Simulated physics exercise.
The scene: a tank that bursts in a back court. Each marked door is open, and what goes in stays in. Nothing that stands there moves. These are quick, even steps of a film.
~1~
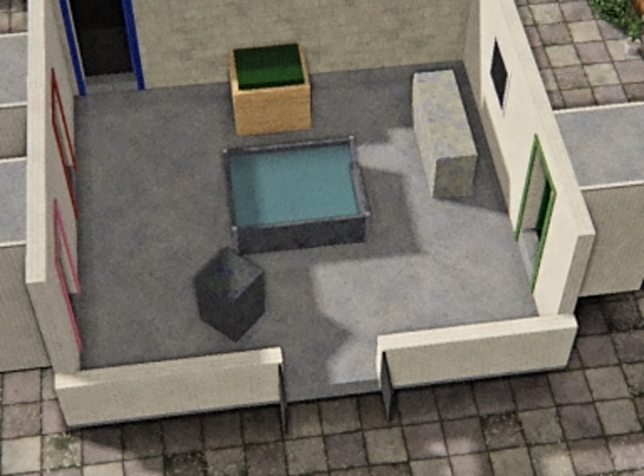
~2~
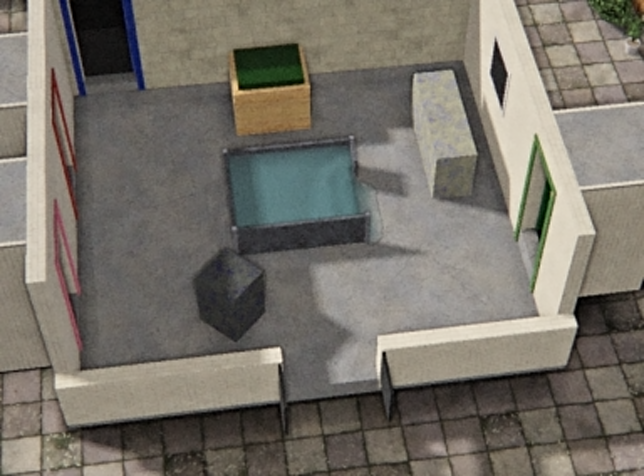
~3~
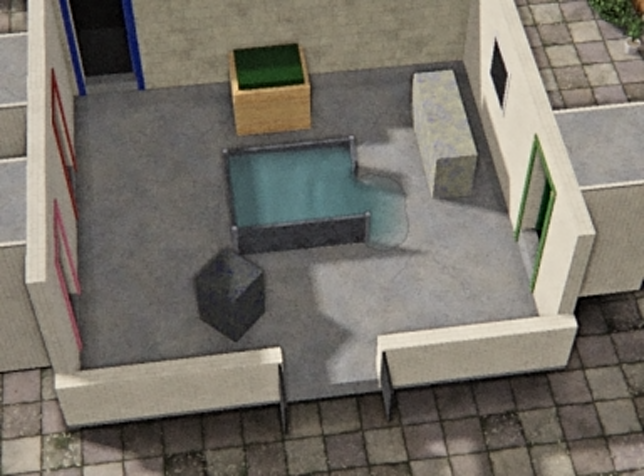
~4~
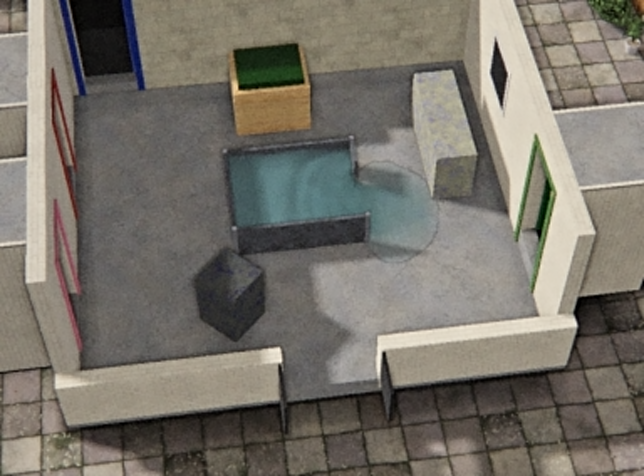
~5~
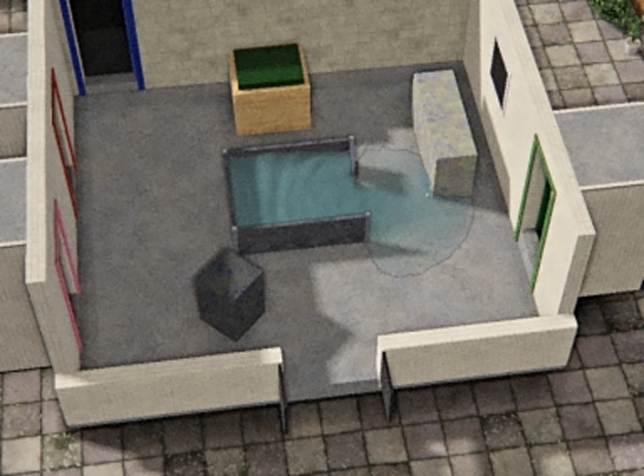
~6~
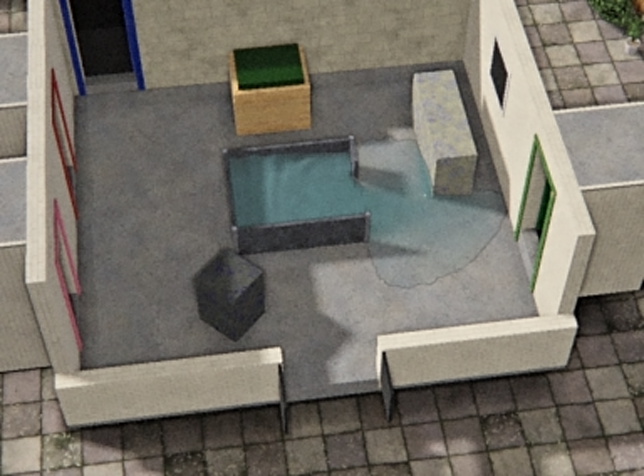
Water pours through the tank's open right side and spreads rightward across the grey court floor.
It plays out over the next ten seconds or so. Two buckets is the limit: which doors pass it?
In the end: The blue door holds within the limit; the green door holds within the limit; the pink door holds within the limit; the red door holds within the limit.
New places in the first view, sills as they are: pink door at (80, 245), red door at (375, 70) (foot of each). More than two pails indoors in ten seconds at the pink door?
One by one: Pink is under.
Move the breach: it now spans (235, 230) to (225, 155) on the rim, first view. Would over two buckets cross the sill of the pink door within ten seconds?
In short: The pink one lets more in.
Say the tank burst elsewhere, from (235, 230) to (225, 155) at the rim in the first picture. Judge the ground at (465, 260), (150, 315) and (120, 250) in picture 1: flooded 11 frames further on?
In turn: Free of water, awash, under water.
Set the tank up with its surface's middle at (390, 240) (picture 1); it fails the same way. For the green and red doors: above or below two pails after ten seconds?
One by one: Green door takes more, red door holds.
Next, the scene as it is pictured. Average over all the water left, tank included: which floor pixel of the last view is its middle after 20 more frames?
At about (393, 222).
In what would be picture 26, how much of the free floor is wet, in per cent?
About 40 per cent.
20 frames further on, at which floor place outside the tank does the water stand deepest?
Roughly at (546, 345).
A moment on, water covers 15 % of the floor; the blue door not reached, the green door wet at the sill, nothing in, the pink door not reached, the red door not reached.
Next, water covers 30 % of the floor; the blue door not reached, the green door wet at the sill, nothing in, the pink door not reached, the red door not reached.
Then, water covers 40 % of the floor; the blue door not reached, the green door wet at the sill, nothing in, the pink door not reached, the red door not reached.
Later, water covers 65 % of the floor; the blue door wet at the sill, nothing in, the green door wet at the sill, nothing in, the pink door not reached, the red door not reached.
In the end, water covers 90 % of the floor; the blue door wet at the sill, nothing in, the green door wet at the sill, nothing in, the pink door wet at the sill, nothing in, the red door wet at the sill, nothing in.
